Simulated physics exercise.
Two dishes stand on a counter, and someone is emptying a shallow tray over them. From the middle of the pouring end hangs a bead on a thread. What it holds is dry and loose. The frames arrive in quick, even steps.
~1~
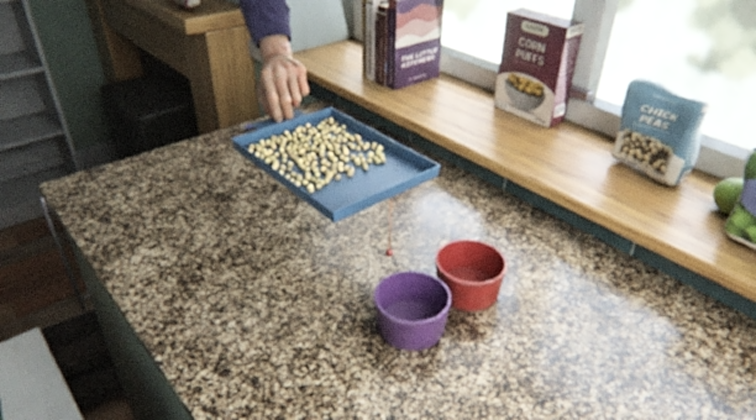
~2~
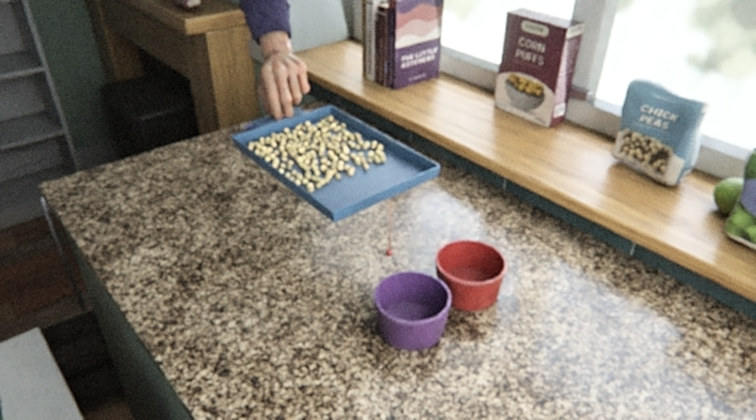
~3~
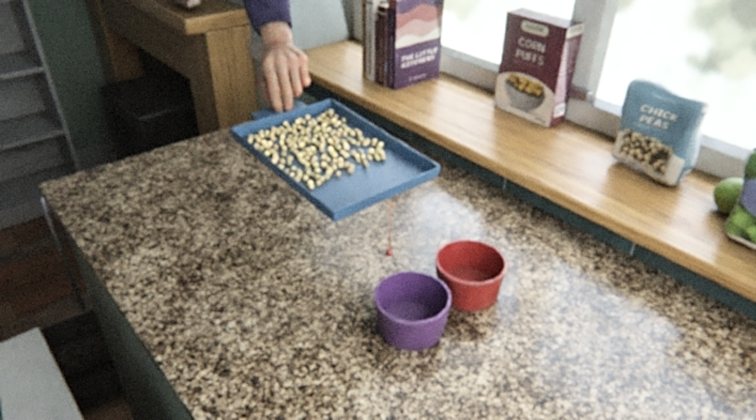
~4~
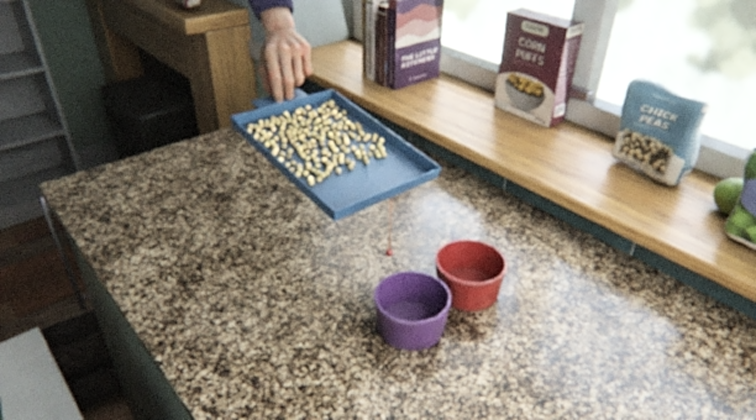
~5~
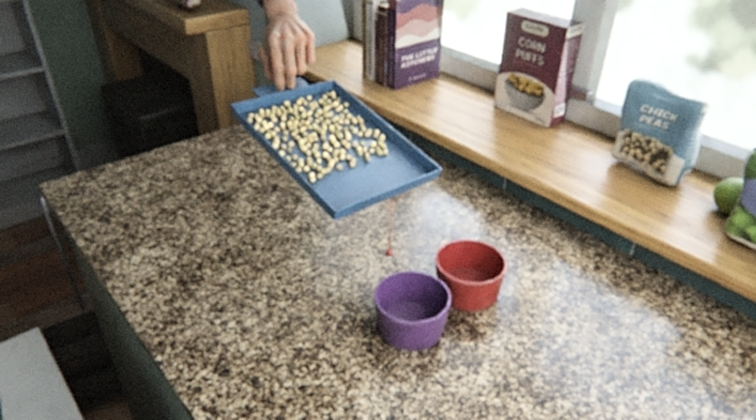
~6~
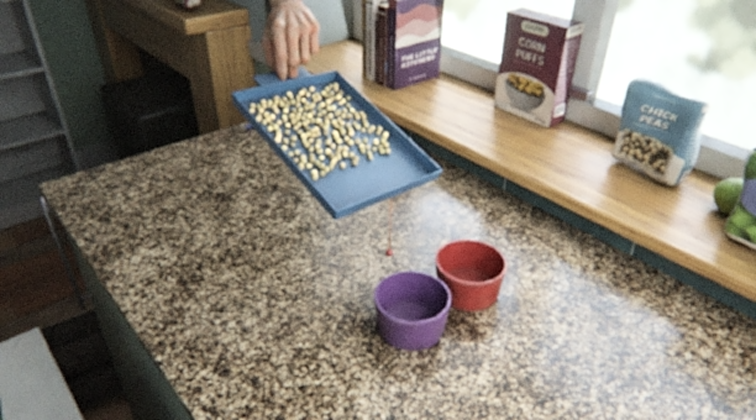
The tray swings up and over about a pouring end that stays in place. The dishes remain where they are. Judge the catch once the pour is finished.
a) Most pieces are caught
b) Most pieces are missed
Most pieces are caught.
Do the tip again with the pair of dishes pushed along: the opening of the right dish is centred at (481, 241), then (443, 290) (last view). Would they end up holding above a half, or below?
So that's a greater portion the first time round, a lesser portion the second.
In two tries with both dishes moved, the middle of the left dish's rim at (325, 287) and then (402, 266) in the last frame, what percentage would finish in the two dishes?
You'd get 10 in a hundred the first time and 60 in a hundred the second.
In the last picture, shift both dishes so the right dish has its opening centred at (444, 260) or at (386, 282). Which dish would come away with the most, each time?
Well, first the right-hand one, then the right-hand one.
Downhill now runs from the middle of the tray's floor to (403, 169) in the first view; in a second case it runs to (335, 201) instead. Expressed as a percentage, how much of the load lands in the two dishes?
Well, 10 percent for one and then 10 percent for the other.
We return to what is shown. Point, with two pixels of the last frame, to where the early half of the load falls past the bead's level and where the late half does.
I'd say close to (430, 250) at first and close to (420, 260) later on.
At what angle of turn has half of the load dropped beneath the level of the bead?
Around 110 degrees of turn.
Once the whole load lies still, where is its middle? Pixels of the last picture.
It settles centred around (436, 302).
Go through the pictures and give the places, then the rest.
Corners of the pouring end (334, 211) and (438, 165), level; middle of the load (317, 150), soya beans; left dish (437, 328); right dish (496, 290); bead on its thread (389, 253), in the first picture.
Corners of the pouring end (334, 211) and (438, 166), level; middle of the load (317, 149), in the second picture.
Corners of the pouring end (334, 211) and (439, 166), tipped barely, lowest at the right corner; middle of the load (317, 144), in the third picture.
Corners of the pouring end (335, 210) and (439, 167), tipped a little, lowest at the right corner; middle of the load (318, 137), in the fourth picture.
Corners of the pouring end (336, 210) and (440, 168), tipped a little, lowest at the right corner; middle of the load (319, 130), in the fifth picture.
Corners of the pouring end (337, 210) and (440, 170), tipped clearly, lowest at the right corner; middle of the load (321, 125); left dish (437, 328); right dish (496, 290), in the sixth picture.
Just after the last frame, tray tipped steeply; the larger part on the tray; just a few in the left dish; about a tenth in the right dish; just a few outside both; about a tenth in the air.
A moment on, tray tipped past a quarter turn; roughly two thirds on the tray; about a tenth in the left dish; about a tenth in the right dish; about a tenth outside both; about a tenth in the air.
Further on, tray tipped past a quarter turn; roughly a third in the left dish; roughly a quarter in the right dish; roughly a third outside both.
When it is over, tray tipped past a quarter turn; roughly a third in the left dish; roughly a quarter in the right dish; roughly a third outside both.
